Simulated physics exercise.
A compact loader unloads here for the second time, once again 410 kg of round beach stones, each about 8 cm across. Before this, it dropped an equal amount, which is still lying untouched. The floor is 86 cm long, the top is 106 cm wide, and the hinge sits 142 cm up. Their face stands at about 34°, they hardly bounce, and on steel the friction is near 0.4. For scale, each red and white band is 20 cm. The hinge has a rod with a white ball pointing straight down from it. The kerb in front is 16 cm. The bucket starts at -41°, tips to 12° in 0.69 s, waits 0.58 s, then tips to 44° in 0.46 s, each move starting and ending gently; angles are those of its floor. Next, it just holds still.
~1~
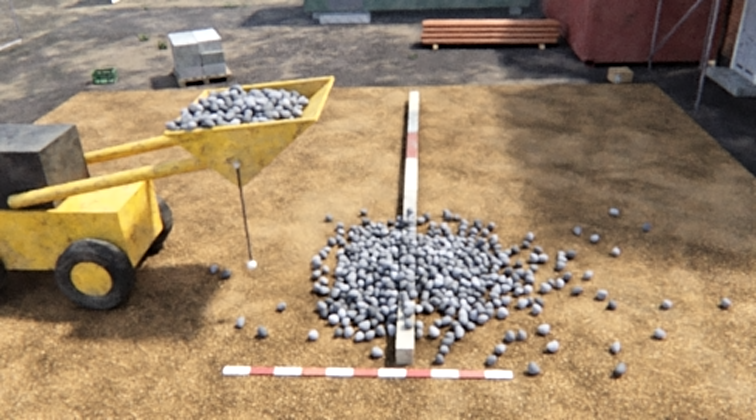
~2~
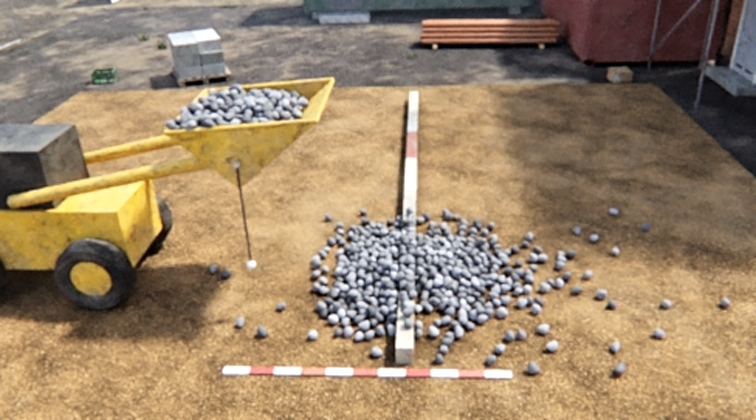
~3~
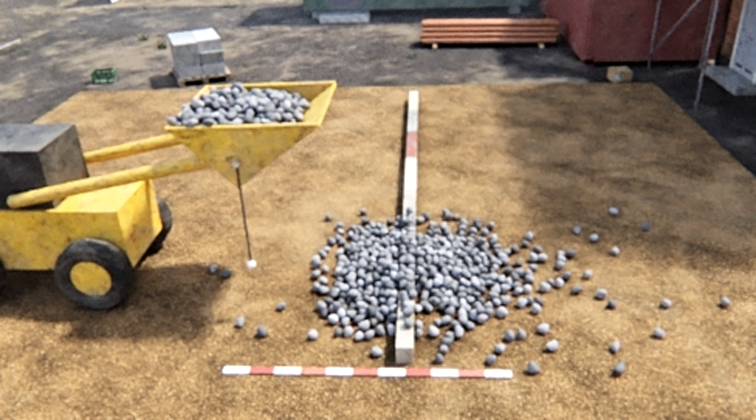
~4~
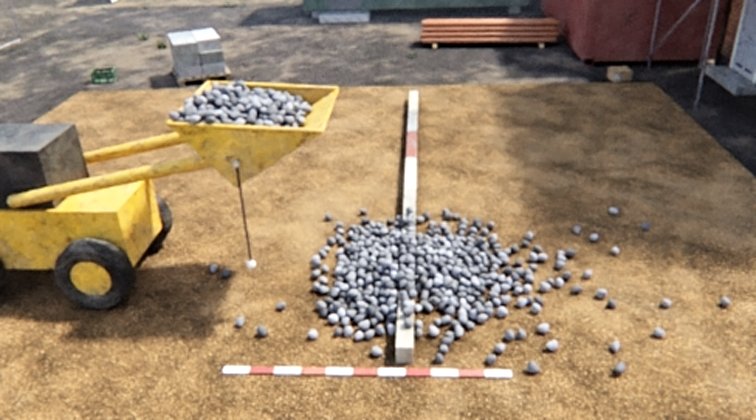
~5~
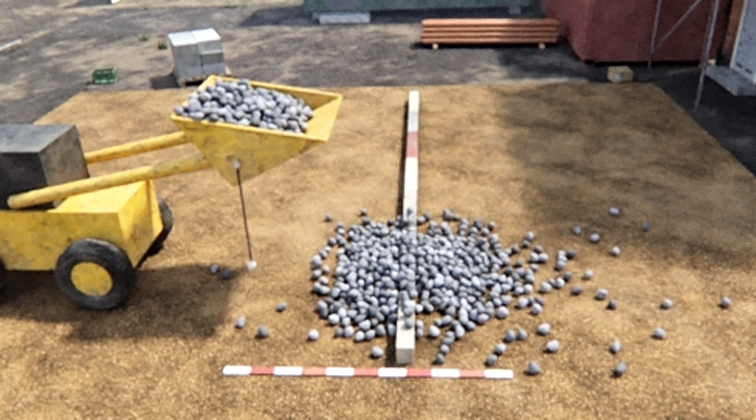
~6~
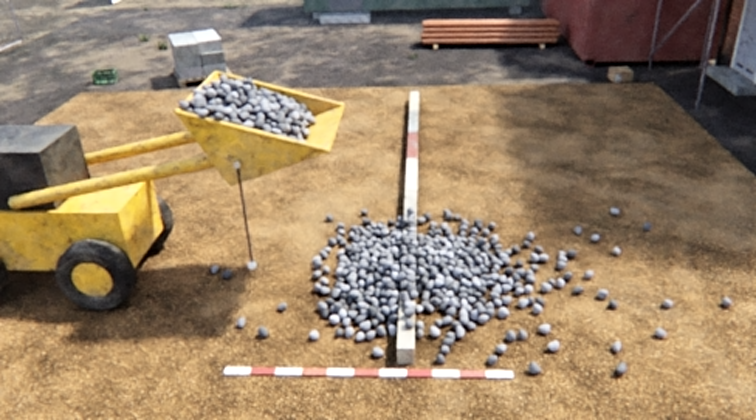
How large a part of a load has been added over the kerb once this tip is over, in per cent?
Around 15 per cent is added.
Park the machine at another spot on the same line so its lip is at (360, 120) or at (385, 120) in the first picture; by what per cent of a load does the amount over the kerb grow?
The first position would add some 50 per cent, the second some 75.
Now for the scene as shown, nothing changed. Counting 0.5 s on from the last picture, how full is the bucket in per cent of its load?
100 % still inside.
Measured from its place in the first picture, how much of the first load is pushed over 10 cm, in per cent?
The answer is about 10 per cent.
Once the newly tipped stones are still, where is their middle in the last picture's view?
In the last view, about pixel (365, 263).
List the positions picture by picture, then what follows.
In the first frame, the bucket is at -41°, its lip at (316, 119); the top of the load is at (240, 97). The earlier load is highest near (403, 258), 23 cm above ground level, 53 % on this side of the kerb, 48 % over the kerb.
In the second frame, the bucket is at -40°, its lip at (316, 121); the top of the load is at (231, 96).
In the third frame, lip at (319, 125), floor tilted -37°, highest stones at (225, 94).
In the fourth frame, the bucket is at -32°, its lip at (322, 131); the top of the load is at (224, 93).
In the fifth frame, the bucket is at -26°, its lip at (326, 141); the top of the load is at (222, 90).
In the sixth frame, lip at (329, 151), floor tilted -20°, highest stones at (221, 87).
Then, 0.2 s after the last picture the floor is at 4°; in per cent of one load, 100 in the bucket, 53 on this side of the kerb, 48 over the kerb; the foremost stones are at (640, 267).
Then, 0.5 s after the last picture the floor is at 12°; in per cent of one load, 99 in the bucket, 54 on this side of the kerb, 48 over the kerb; the foremost stones are at (640, 267).
Then, 1.9 s after the last picture the floor is at 44°; in per cent of one load, 0 in the bucket, 138 on this side of the kerb, 62 over the kerb; the foremost stones are at (640, 267).
Then, 4.5 s after the last picture the floor is at 44°; in per cent of one load, 0 in the bucket, 138 on this side of the kerb, 63 over the kerb; the foremost stones are at (640, 267). Net gain over the kerb, 15.
